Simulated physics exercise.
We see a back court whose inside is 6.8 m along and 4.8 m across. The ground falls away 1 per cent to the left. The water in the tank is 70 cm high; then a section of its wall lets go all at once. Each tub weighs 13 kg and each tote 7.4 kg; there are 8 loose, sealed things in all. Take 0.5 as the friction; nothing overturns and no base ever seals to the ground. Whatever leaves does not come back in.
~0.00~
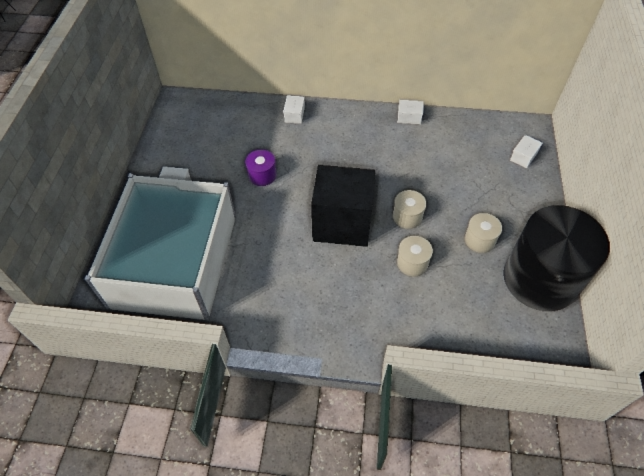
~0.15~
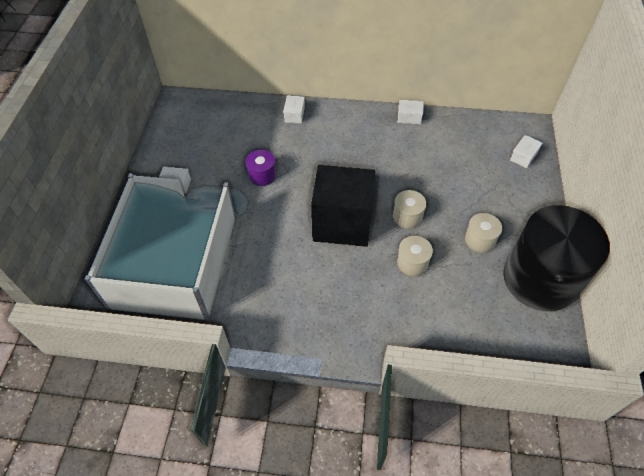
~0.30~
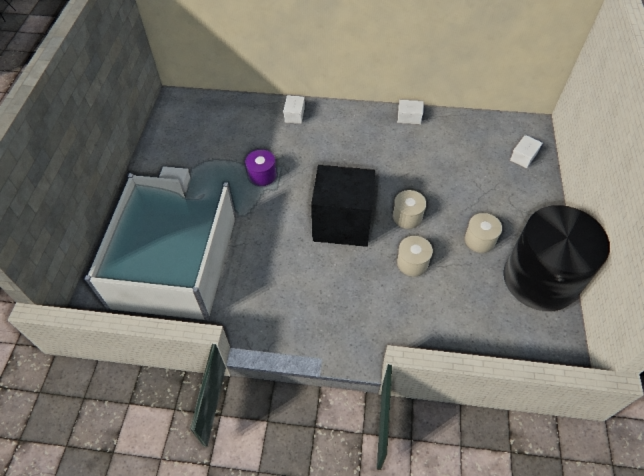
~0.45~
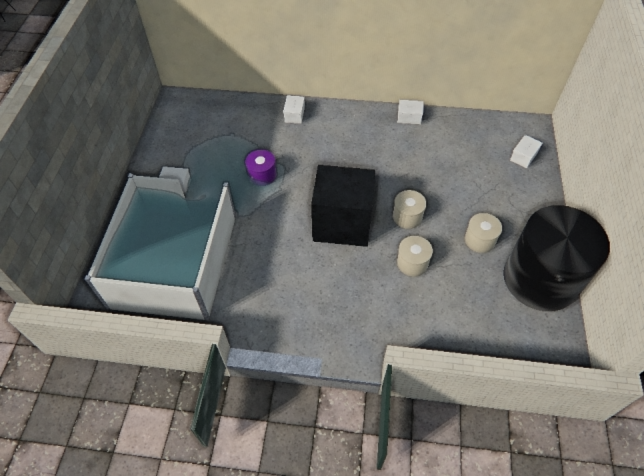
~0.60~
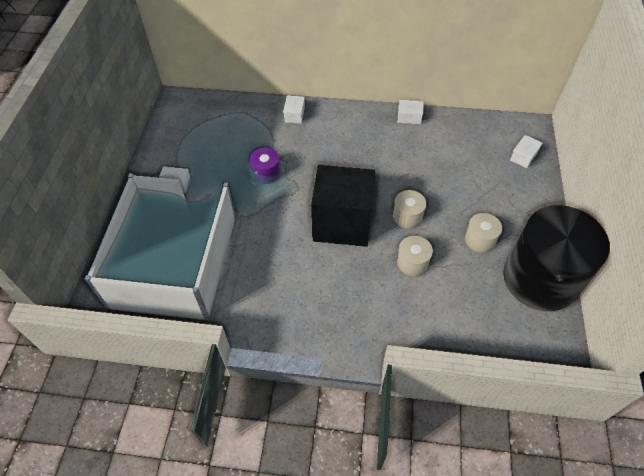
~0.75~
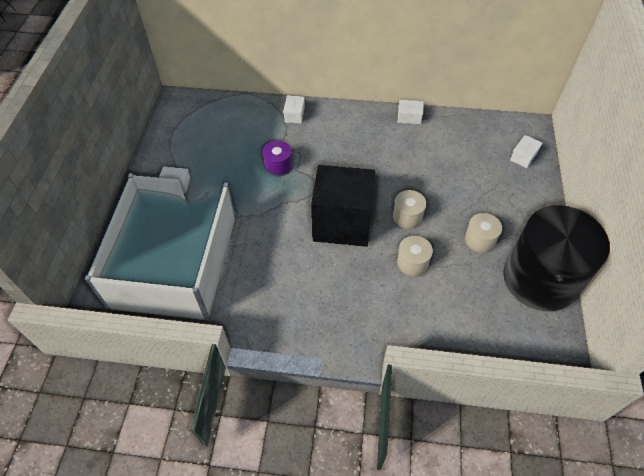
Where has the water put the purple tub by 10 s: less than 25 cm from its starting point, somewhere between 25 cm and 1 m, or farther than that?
It moves a long way.
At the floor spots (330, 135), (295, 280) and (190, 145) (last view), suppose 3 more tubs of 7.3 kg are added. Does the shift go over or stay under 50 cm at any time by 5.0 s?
Order as asked - farther, not as far, farther.
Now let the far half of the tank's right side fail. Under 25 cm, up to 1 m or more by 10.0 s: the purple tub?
After that, the purple tub hardly moves.
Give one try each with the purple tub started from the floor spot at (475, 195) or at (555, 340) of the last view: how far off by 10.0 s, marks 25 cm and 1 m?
I'd say it does not really move on the first try and it does not really move on the second.
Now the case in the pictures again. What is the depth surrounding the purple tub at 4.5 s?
About 5 cm.
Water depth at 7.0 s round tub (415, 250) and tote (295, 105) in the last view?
Close to 2 and 4 centimetres.
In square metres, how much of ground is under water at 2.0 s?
I'd put it close to 14 m2.
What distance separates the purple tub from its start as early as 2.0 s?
I'd guess some 200 cm by then.
After 2.0 s the purple tub is near (369, 98), 2.2 m from its start, aground; 0 of 8 are out; 1 afloat.
After 4.5 s the purple tub is near (473, 131), 3.4 m from its start, aground; 0 of 8 are out; 1 afloat.
After 7.0 s the purple tub is near (473, 132), 3.4 m from its start, aground; 0 of 8 are out; 1 afloat.
After 10.0 s the purple tub is near (473, 131), 3.4 m from its start, aground; 0 of 8 are out; 0 afloat.
